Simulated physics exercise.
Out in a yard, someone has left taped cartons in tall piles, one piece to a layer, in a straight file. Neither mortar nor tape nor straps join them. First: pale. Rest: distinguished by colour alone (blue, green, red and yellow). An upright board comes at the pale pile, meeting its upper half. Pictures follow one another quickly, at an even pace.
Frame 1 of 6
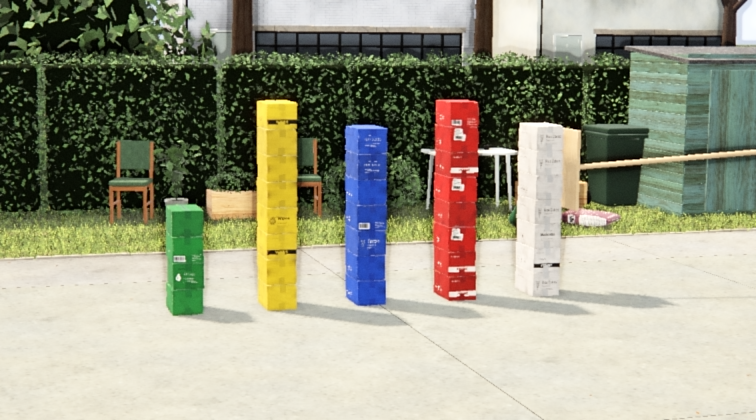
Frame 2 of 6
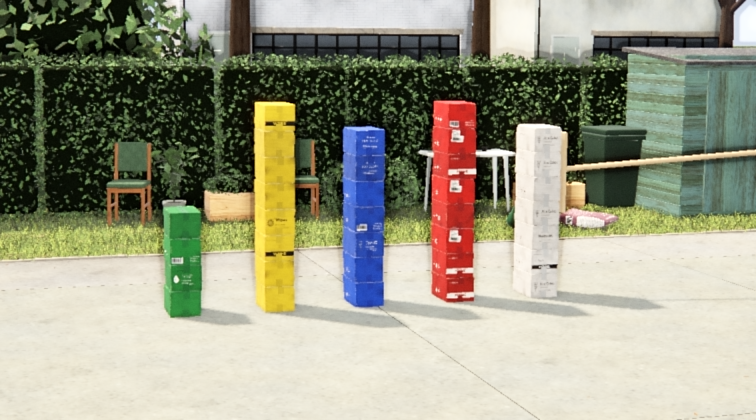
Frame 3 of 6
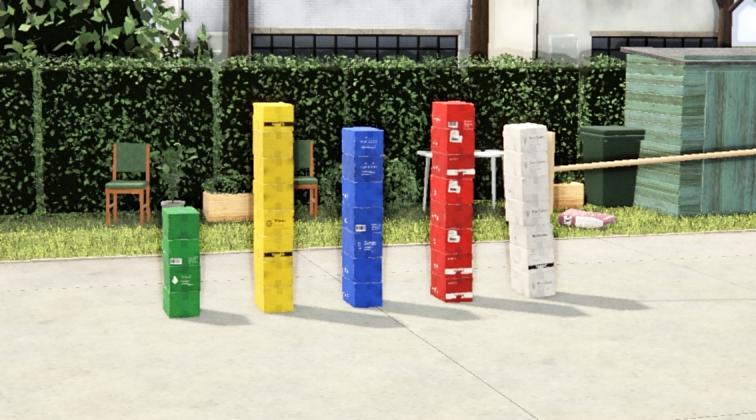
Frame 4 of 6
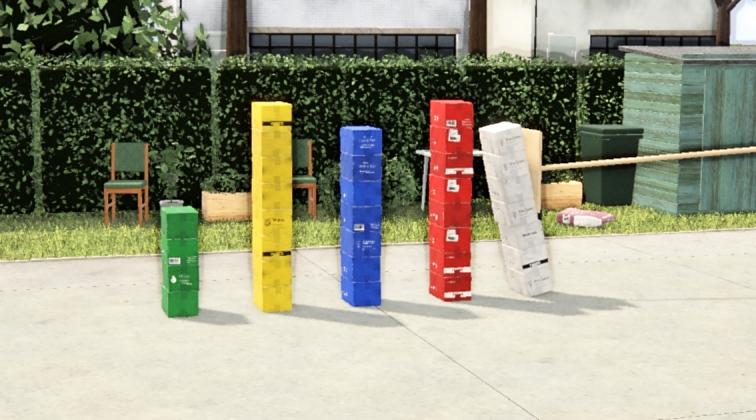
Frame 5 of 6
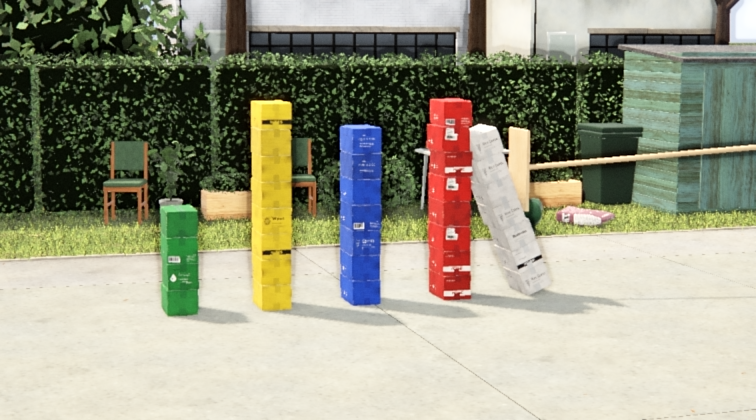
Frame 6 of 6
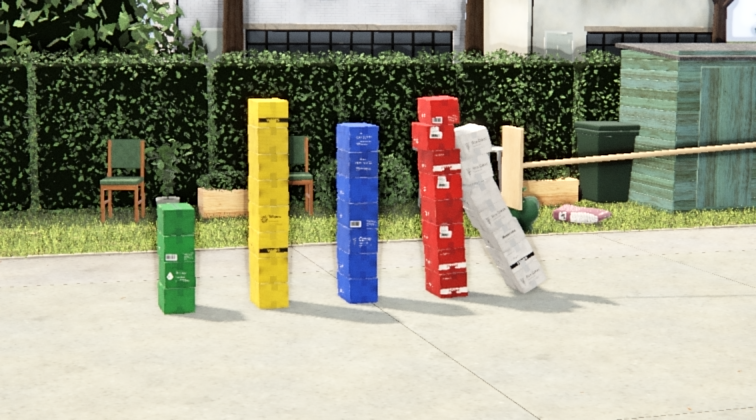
At first, five stacks of taped boxes, green, yellow, blue, red and white, stand in a row on the pavement before a hedge. An upright board behind the white stack moves left and pushes it, and the stack leans over leftward against the red one, whose upper boxes shift slightly left.
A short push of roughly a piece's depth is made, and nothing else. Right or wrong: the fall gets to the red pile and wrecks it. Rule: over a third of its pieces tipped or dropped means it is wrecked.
Right.
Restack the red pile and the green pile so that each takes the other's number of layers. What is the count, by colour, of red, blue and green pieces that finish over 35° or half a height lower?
Red 3, blue 7, green 7.
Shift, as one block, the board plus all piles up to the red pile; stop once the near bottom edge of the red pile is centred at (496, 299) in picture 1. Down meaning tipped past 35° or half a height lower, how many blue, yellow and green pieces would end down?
The numbers come out as blue 6, then yellow 8, then green 3.
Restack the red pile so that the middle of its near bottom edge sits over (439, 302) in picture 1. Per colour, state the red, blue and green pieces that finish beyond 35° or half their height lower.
The counts are red 7, blue 5, green 4.
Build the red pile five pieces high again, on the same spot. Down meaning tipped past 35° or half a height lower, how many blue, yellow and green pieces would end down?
By colour, that gives blue at 7, yellow at 8 and green at 4.
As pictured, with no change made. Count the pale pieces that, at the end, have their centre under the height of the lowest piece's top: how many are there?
The answer is 3.
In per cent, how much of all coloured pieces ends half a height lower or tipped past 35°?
It comes to about 95 per cent.
Soon, 7 of the pale pile down; none of the 8 red cartons down (0 of 27 in all colours); top red carton tipped clearly.
A while on, 7 of the pale pile down; 8 of the 8 red cartons down (8 of 27 in all colours); top red carton tipped a little, about its own height lower; top blue carton tipped clearly.
Towards the end, 7 of the pale pile down; 8 of the 8 red cartons down (22 of 27 in all colours); top red carton tipped clearly, some two heights lower; top yellow carton tipped steeply, about its own height lower.
Then, 7 of the pale pile down; 8 of the 8 red cartons down (25 of 27 in all colours); top red carton tipped well over, some four heights lower; top blue carton on its side.
Finally, 7 of the pale pile down; 8 of the 8 red cartons down (25 of 27 in all colours); top red carton on its side; top blue carton upside down. Seen by the last camera, middles, top red carton near (119, 265), top blue carton near (88, 269).
